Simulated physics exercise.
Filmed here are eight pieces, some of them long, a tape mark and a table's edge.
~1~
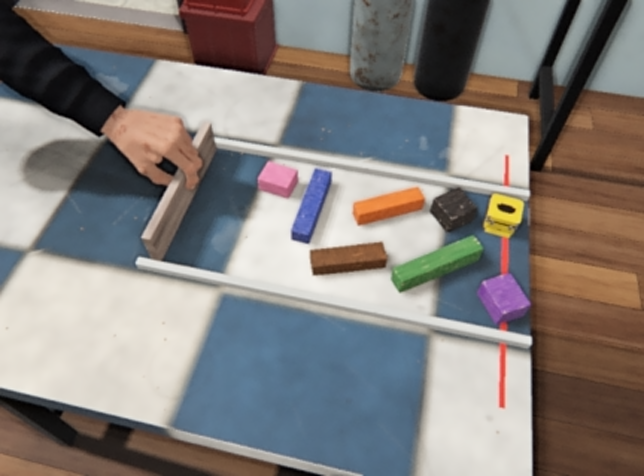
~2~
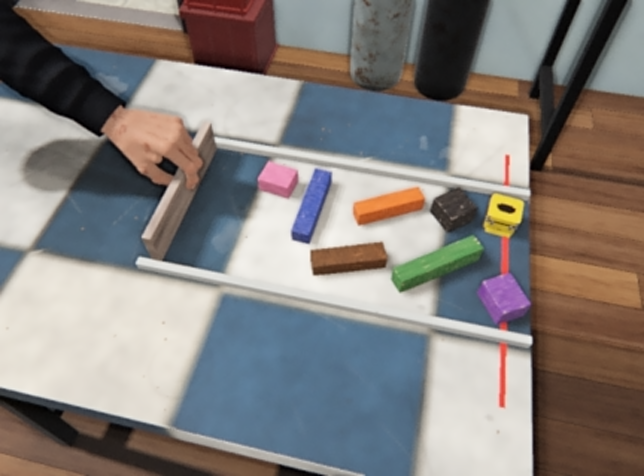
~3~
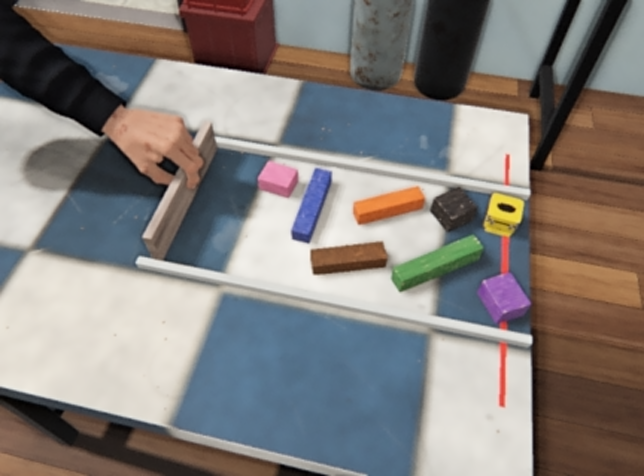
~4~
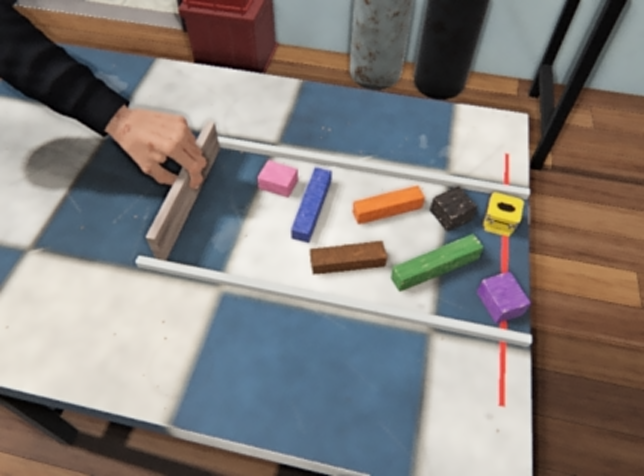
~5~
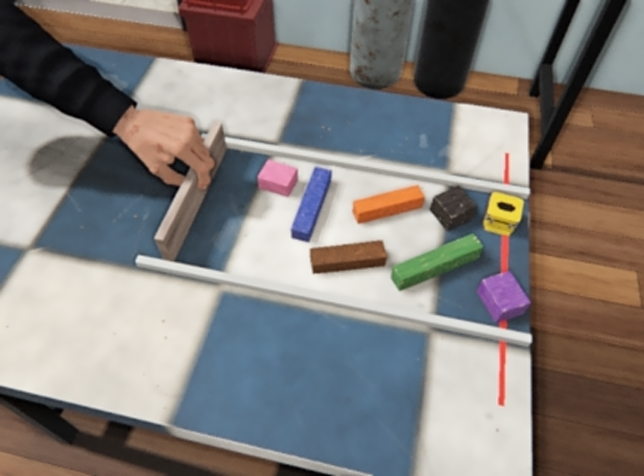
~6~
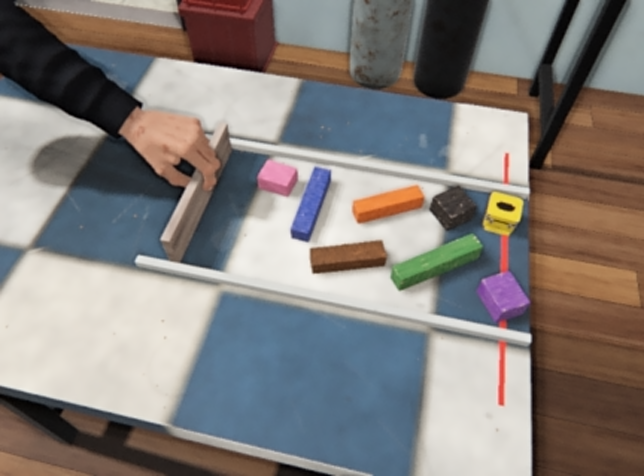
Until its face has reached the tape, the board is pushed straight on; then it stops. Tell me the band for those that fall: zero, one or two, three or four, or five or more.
Falls: More than four.
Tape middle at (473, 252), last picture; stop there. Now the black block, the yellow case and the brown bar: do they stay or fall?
Lab note - black block toppled, yellow case toppled, brown bar not toppled.
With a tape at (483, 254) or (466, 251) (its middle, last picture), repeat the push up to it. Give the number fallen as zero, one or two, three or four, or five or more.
In order: 3 or 4, then three or four.
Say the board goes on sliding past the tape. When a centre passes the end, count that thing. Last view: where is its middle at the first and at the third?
The first puts it near (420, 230), the next near (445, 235).
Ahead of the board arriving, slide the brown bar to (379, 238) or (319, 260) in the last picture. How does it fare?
From the two starts it leaves the top; it leaves the top.
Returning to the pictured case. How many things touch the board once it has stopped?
At rest, 1 are in contact.
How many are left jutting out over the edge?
Expected count: 1.
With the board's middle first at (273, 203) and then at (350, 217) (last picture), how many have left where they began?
It comes to 2 for the first spot, 5 for the other.
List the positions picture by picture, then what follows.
The first picture shows purple block (503, 299); yellow case (503, 216); black block (453, 210); board (183, 188); tape (505, 260).
The second picture shows yellow case (503, 216); blue bar (312, 205).
The third picture shows black block (453, 209); orange bar (389, 205).
The fourth picture shows purple block (503, 297); board (188, 188).
The fifth picture shows yellow case (503, 214); green bar (437, 262).
The sixth picture shows purple block (503, 297); yellow case (502, 214); black block (453, 208); board (201, 189); tape (505, 258).
Soon after, none off yet; purple block at rest near (503, 297); yellow case at rest near (502, 214); black block at rest near (453, 208).
After that, none off yet; purple block moving near (505, 300); yellow case displaced about its own width near (530, 221); black block displaced well along near (501, 234).
In the end, the number that fall off is five or more; gone, blue bar, brown bar, orange bar, green bar, black block, yellow case and purple block.
